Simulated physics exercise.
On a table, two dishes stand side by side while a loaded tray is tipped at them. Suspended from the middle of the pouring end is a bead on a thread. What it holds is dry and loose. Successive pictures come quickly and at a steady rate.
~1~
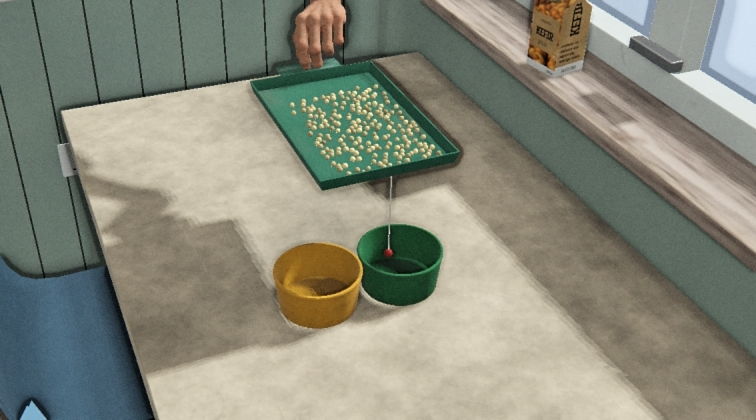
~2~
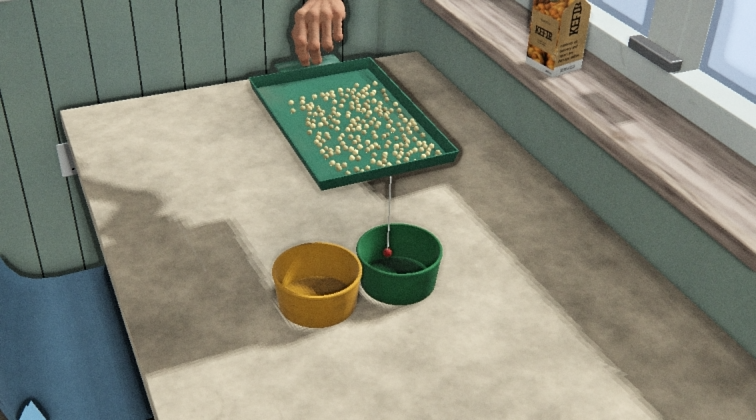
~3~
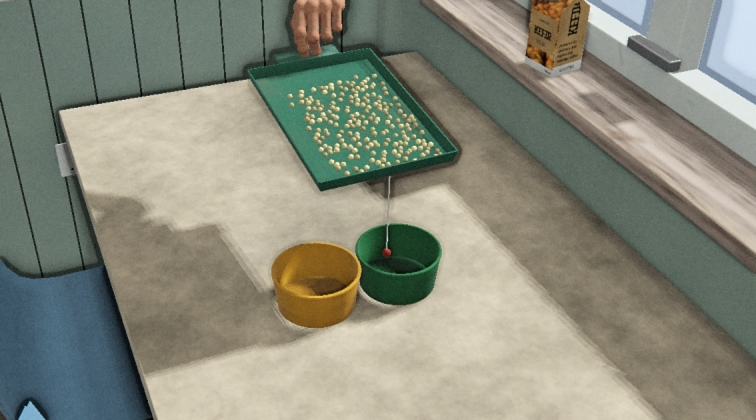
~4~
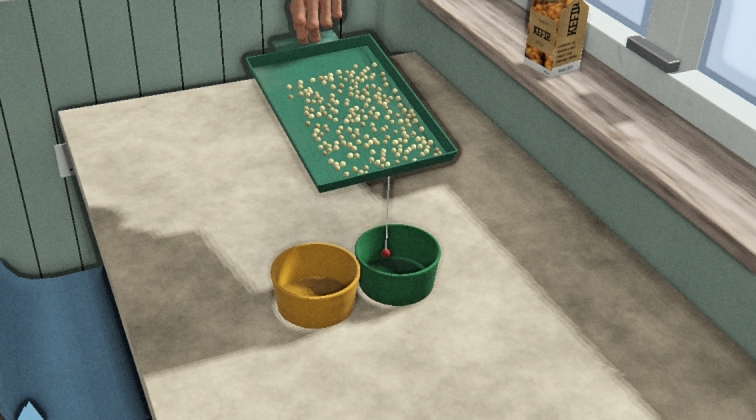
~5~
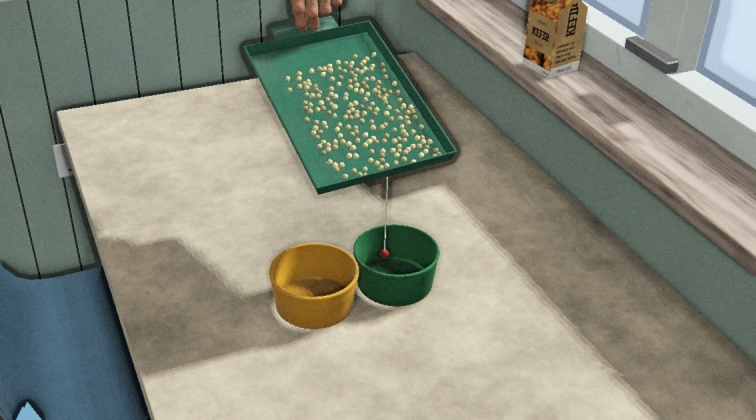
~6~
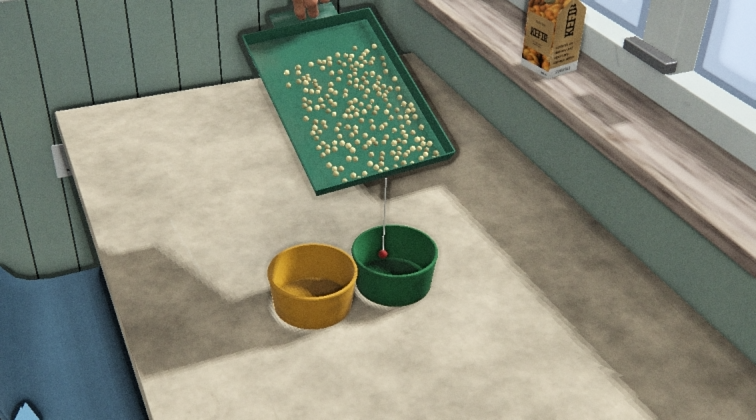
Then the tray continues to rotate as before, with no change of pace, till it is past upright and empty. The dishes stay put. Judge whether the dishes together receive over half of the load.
They receive under half of it.
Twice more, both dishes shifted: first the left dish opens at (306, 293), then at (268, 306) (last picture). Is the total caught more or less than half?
Together the dishes get beyond half first, then beyond half.
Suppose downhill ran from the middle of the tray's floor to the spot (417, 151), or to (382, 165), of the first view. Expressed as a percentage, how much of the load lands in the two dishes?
30 % and 0 %.
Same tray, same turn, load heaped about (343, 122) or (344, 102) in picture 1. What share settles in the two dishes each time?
Respectively 30 and 30 in a hundred.
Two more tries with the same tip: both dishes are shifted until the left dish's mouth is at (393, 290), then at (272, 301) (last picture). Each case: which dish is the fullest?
Well, first the dish at left, then the dish at right.
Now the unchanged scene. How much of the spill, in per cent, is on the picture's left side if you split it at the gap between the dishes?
It comes to about 30 percent.
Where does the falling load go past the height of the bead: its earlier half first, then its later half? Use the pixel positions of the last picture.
(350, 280), then (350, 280).
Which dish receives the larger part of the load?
The one in question is the left-side one.
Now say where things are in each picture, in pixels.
The first picture shows corners of the pouring end near (322, 179) and (455, 151), level; middle of the load near (367, 128), soya beans; left dish near (334, 309); right dish near (418, 287); bead on its thread near (388, 253).
The second picture shows corners of the pouring end near (322, 179) and (454, 150), level; middle of the load near (366, 127).
The third picture shows corners of the pouring end near (321, 180) and (454, 150), tipped barely, lowest at the left corner; middle of the load near (366, 123).
The fourth picture shows corners of the pouring end near (320, 182) and (453, 150), tipped a little, lowest at the left corner; middle of the load near (365, 118).
The fifth picture shows corners of the pouring end near (319, 185) and (452, 150), tipped a little, lowest at the left corner; middle of the load near (364, 114).
The sixth picture shows corners of the pouring end near (318, 187) and (451, 150), tipped clearly, lowest at the left corner; middle of the load near (364, 112), all but a few on the move; left dish near (328, 310); right dish near (412, 287).
Shortly afterwards, tray tipped steeply; the bulk on the tray; only a few in the left dish; a little outside both; a little in the air.
Next, tray tipped past a quarter turn; only a few on the tray; near a quarter in the left dish; near half outside both; near a third in the air.
Some moments later, tray tipped past a quarter turn; near a third in the left dish; near two thirds outside both.
In the end, tray tipped past a quarter turn; near a third in the left dish; none at all in the right dish; near two thirds outside both.
